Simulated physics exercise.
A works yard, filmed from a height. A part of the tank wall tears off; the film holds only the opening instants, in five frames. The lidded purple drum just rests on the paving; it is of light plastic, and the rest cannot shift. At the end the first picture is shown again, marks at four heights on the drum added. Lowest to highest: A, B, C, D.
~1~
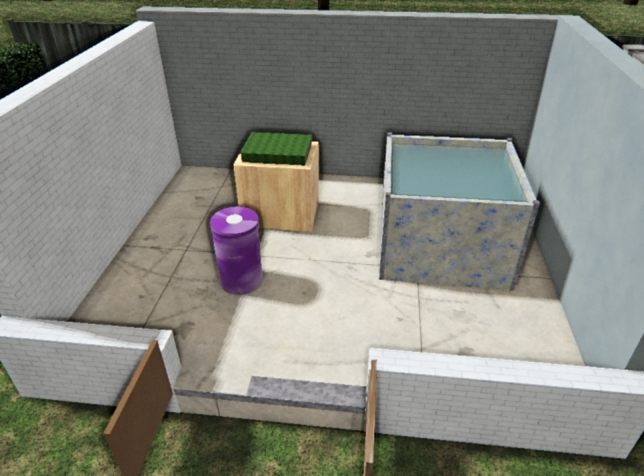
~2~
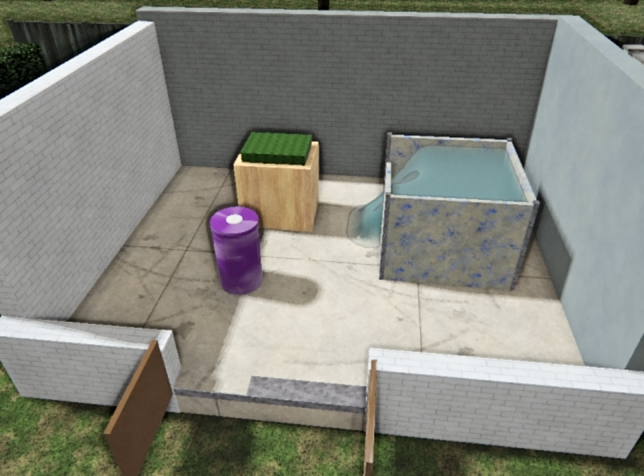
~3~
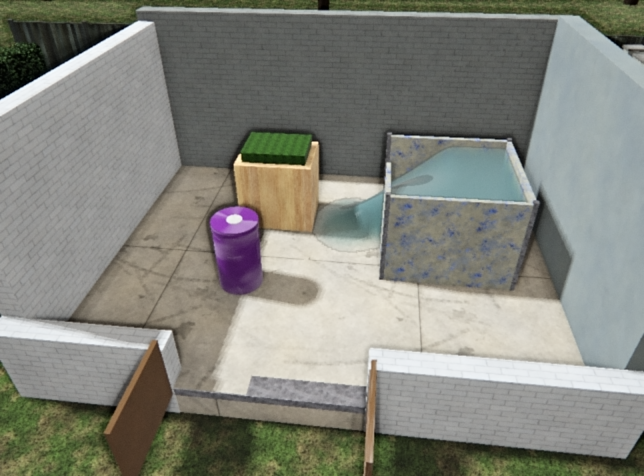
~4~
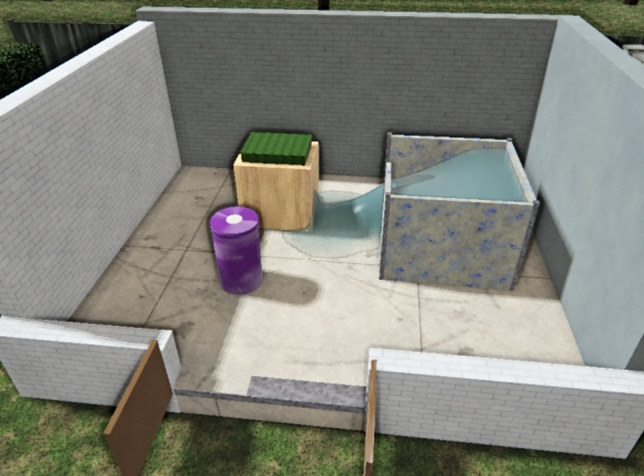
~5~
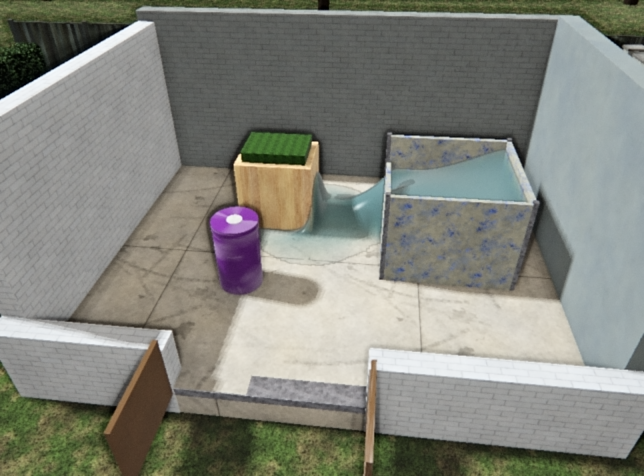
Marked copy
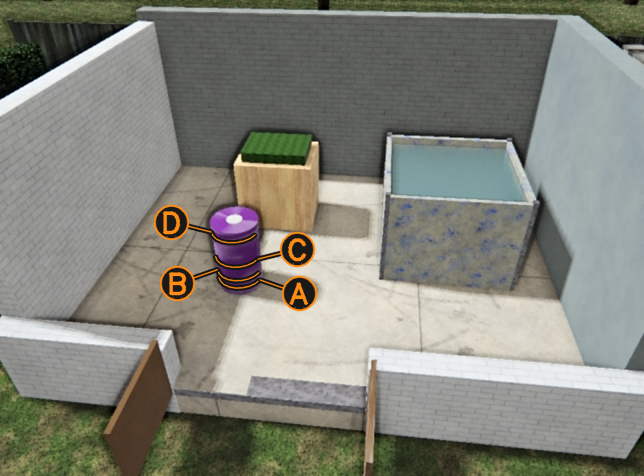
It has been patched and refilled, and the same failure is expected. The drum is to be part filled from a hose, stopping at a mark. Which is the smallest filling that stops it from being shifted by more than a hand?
Mark C just does it.
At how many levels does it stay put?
Two of the four.
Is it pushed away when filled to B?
Yes, that goes wrong.
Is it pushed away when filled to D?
No, that is safe.
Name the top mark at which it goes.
The answer is B.
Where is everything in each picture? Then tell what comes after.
Lid of the purple drum at (234, 220); tank full, its middle at (453, 172); open gate at (269, 343), in the first picture.
In the second picture, 2 % of the ground wet, in view closest to the drum at (363, 242).
In the third picture, 5 % of the ground wet, in view closest to the drum at (330, 238).
In the fourth picture, 8 % of the ground wet, in view closest to the drum at (291, 240).
Lid of the purple drum at (234, 220); 11 % of the ground wet, in view closest to the drum at (277, 250), in the fifth picture.
On the marked copy, A at (235, 288); B at (234, 280); C at (232, 267); D at (228, 242); from the bottom up A, B, C, D.
For mark A, it is pushed about 4 times its own width away.
For mark B, it is pushed about its own width away.
For mark C, it does not move.
For mark D, it does not move.
